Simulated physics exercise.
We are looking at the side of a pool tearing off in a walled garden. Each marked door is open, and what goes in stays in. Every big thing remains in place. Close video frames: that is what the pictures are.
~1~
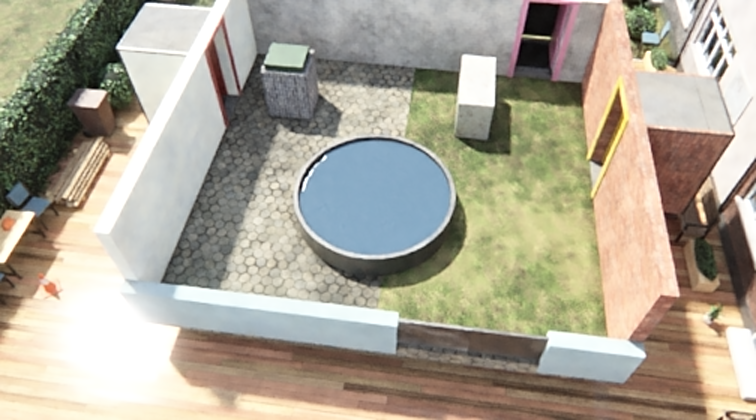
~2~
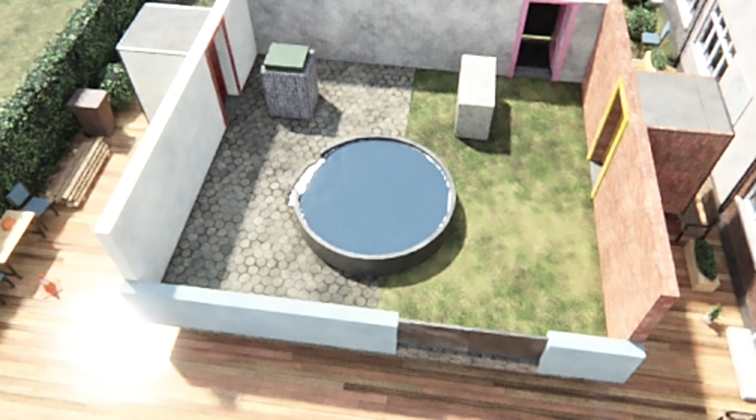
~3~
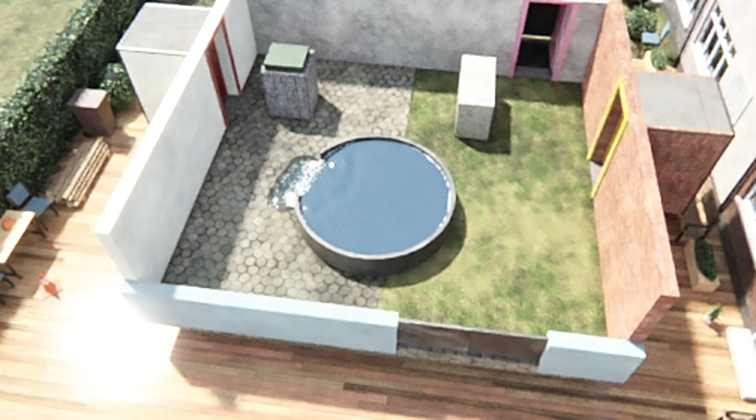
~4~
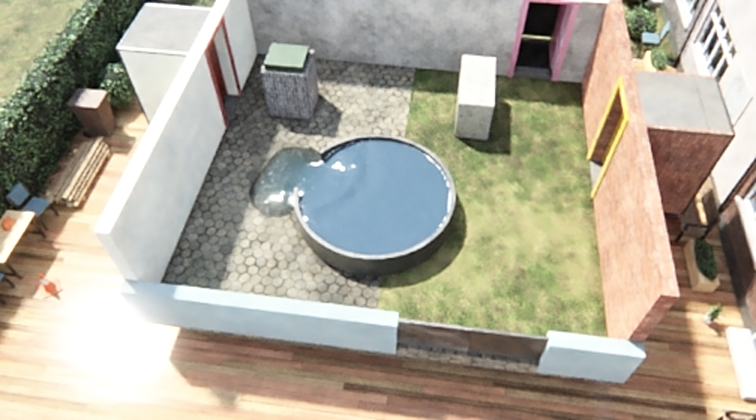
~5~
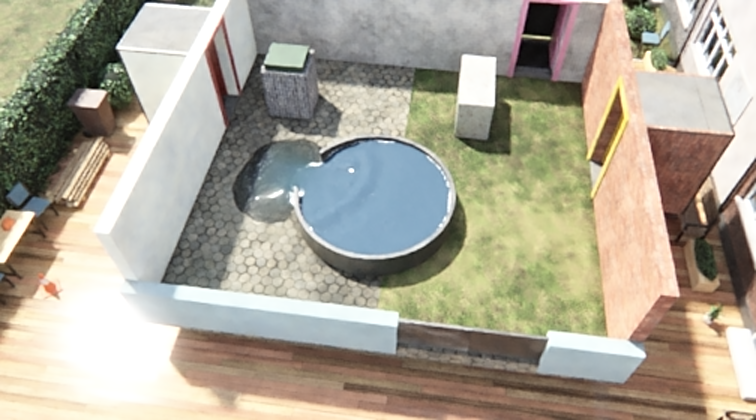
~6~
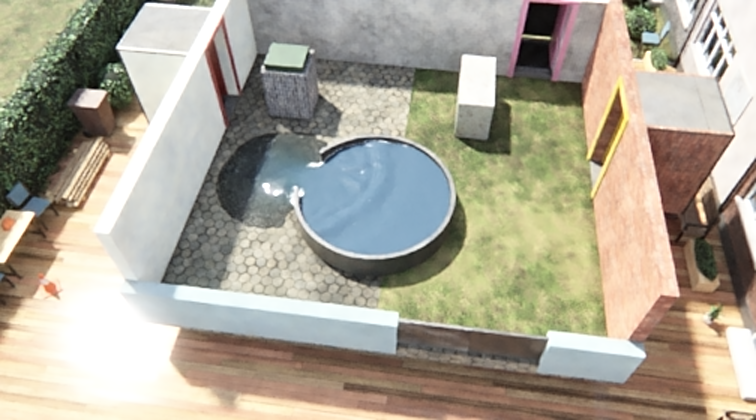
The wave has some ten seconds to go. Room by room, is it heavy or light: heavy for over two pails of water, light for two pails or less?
Result: Pink door: Two buckets or fewer. Yellow door: Two buckets or fewer. Red door: More than two buckets.
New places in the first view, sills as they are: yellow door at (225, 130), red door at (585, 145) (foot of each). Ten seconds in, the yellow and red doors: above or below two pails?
Well, the yellow door tops the limit, and the red door comes up short as well.
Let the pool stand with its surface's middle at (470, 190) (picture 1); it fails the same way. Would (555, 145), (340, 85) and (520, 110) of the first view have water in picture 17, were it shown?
Spot by spot, in the order asked: Untouched, swamped, untouched.
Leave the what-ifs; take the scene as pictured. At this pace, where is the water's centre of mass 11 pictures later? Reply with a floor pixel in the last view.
Somewhere near (339, 196).
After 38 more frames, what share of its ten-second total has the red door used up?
Around 70 percent.
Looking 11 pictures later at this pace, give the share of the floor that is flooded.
Estimated share: About 20 %.
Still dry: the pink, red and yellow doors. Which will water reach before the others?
The red door.
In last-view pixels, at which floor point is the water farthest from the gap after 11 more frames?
About at (253, 64).
A moment on, water covers 15 % of the floor; the pink door not reached, the yellow door not reached, the red door wet at the sill, nothing in.
Next, water covers 20 % of the floor; the pink door not reached, the yellow door not reached, the red door under two buckets in.
Then, water covers 30 % of the floor; the pink door not reached, the yellow door not reached, the red door over two buckets in.
Later, water covers 55 % of the floor; the pink door not reached, the yellow door not reached, the red door far over two buckets in.
In the end, water covers 80 % of the floor; the pink door wet at the sill, nothing in, the yellow door not reached, the red door far over two buckets in.
